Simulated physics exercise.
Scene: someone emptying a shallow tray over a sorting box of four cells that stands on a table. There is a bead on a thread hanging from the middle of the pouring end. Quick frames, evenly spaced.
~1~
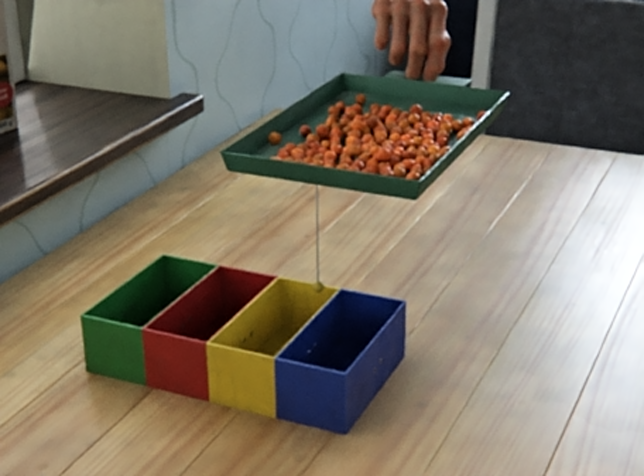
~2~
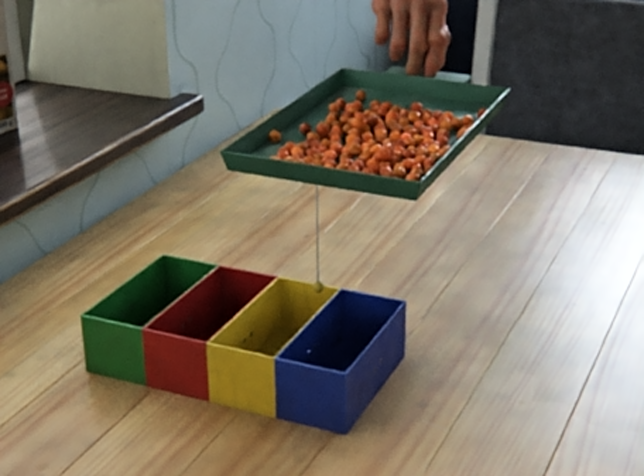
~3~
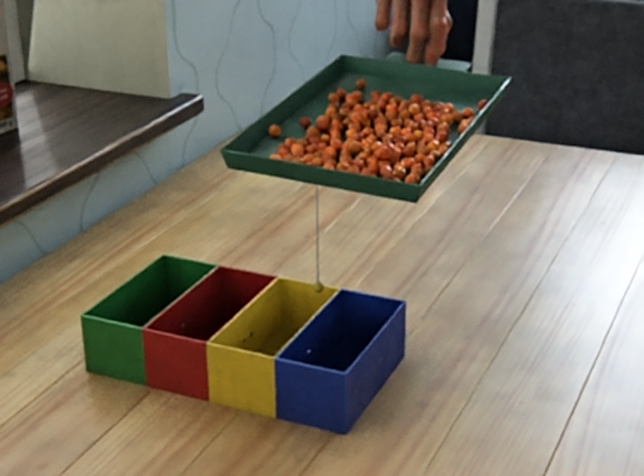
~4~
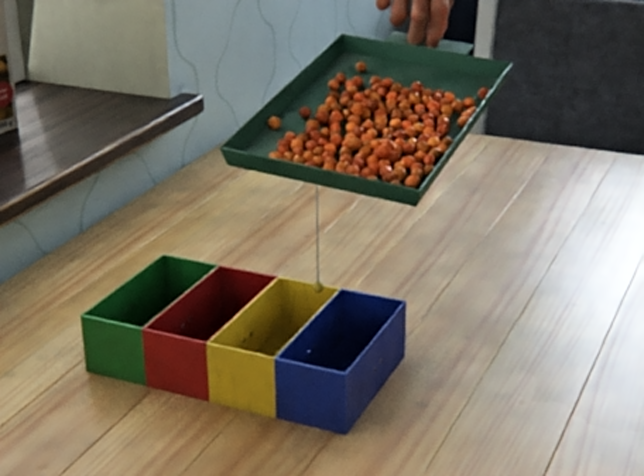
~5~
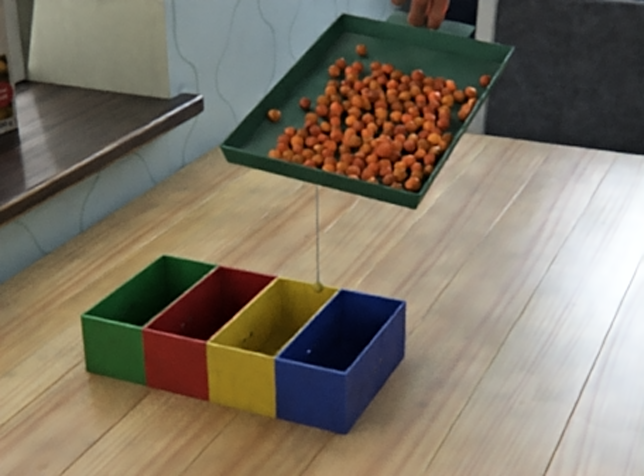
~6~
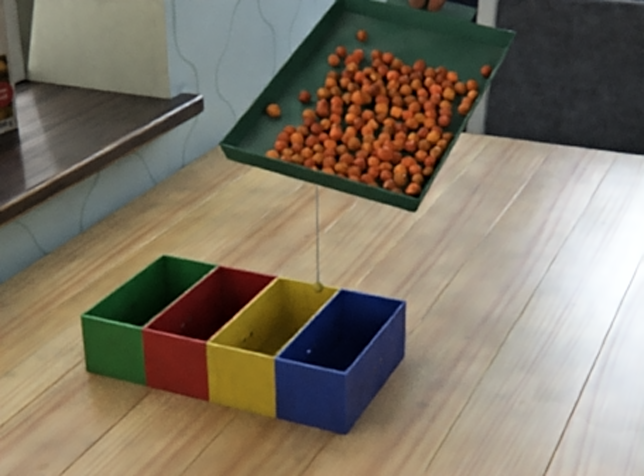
On a wooden table, a hand steadily tilts a green tray of nuts above four coloured cells.
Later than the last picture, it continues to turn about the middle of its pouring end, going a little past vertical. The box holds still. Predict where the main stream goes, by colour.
I would say into the blue one.
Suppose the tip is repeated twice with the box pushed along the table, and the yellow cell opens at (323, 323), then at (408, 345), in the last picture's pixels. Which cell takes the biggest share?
The first placement favours the blue cell, while the second favours the yellow cell.
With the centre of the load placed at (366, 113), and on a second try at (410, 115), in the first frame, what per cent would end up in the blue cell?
Estimate: 30 % first, 40 % second.
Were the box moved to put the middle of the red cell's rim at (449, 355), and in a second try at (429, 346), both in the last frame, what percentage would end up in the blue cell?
It would be roughly 0 per cent, followed by roughly 0 per cent.
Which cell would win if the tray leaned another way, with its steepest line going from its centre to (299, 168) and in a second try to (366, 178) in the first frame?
Try 1 - that red cell. Try 2 - the blue one.
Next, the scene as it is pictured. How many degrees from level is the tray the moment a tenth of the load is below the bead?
At about 90°.
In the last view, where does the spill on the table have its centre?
Around (430, 428).
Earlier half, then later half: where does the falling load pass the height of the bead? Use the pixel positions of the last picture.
The early half goes through (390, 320), the late half through (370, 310).
Soon, tray tipped steeply; nearly all on the tray; a stray few falling or outside the box.
A while on, tray tipped past a quarter turn; a small part on the tray; about a quarter in the blue cell; a small part in the yellow cell; about two thirds falling or outside the box.
Towards the end, tray tipped past a quarter turn; about a third in the blue cell; a small part in the yellow cell; a stray few in the red cell; about half falling or outside the box.
Finally, tray tipped past a quarter turn; about a third in the blue cell; a small part in the yellow cell; a stray few in the red cell; none in the green cell; about half outside the box.
